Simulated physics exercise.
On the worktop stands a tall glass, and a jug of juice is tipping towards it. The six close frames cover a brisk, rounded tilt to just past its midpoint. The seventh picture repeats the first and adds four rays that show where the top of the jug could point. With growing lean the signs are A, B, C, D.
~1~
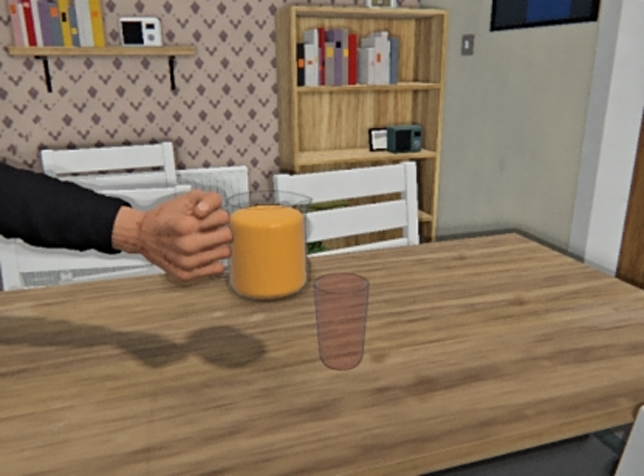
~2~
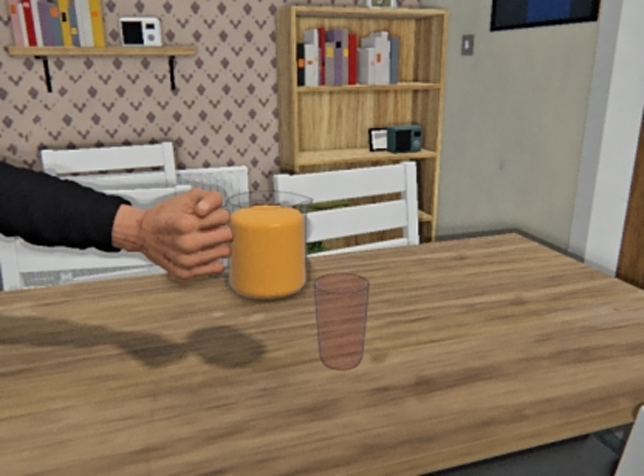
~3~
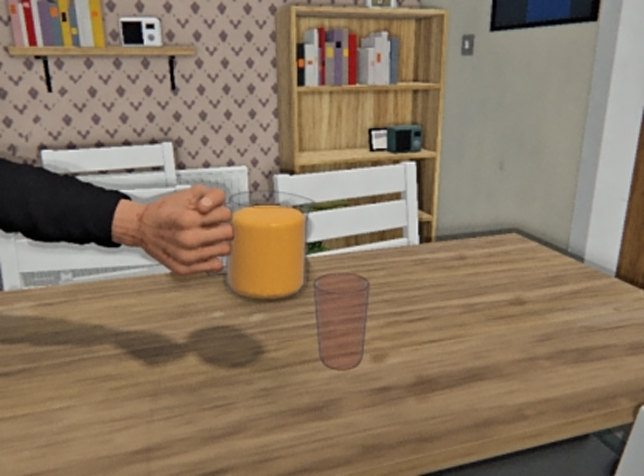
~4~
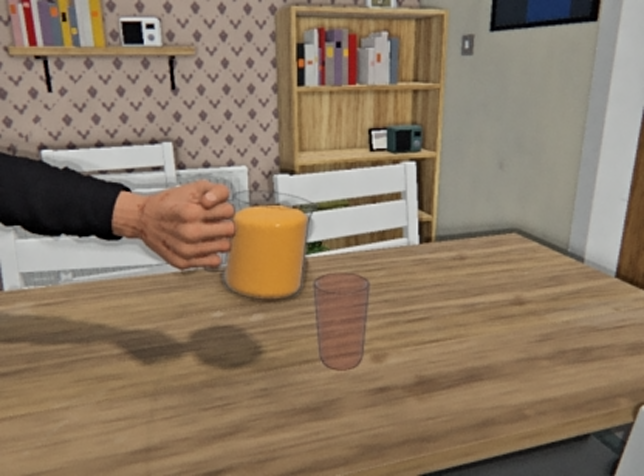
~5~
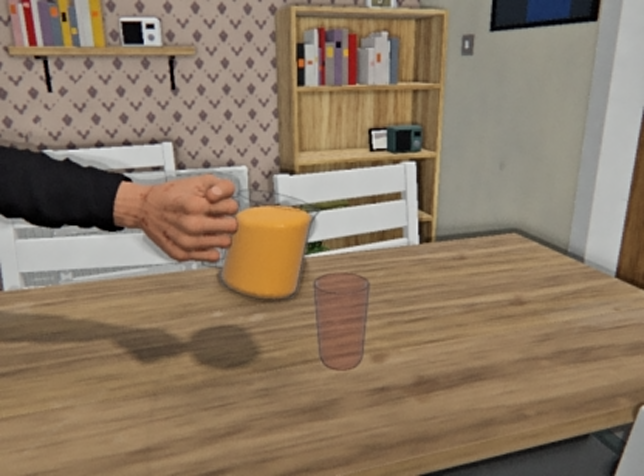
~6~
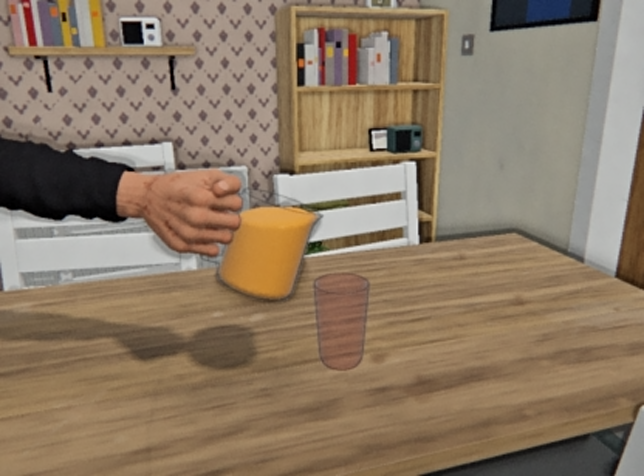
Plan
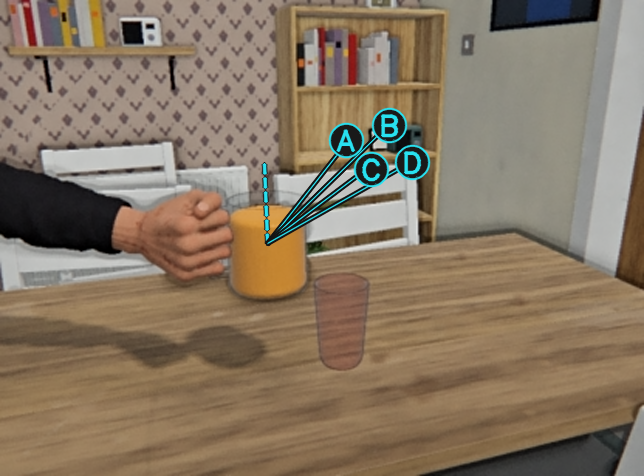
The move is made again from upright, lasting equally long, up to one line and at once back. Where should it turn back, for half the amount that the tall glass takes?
The best tilt is C.
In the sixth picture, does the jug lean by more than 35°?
No.
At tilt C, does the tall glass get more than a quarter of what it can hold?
Yes, it does.
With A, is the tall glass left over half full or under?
Under half.
On the marked copy, A at (336, 155); B at (377, 136); C at (355, 177); D at (397, 170).
For tilt A, the tall glass ends with about 22 % of what it can hold.
For tilt B, the tall glass ends with about 35 % of what it can hold.
For tilt C, the tall glass ends with about 52 % of what it can hold.
For tilt D, the tall glass ends with about 71 % of what it can hold; 3 % of the juice is spilt.
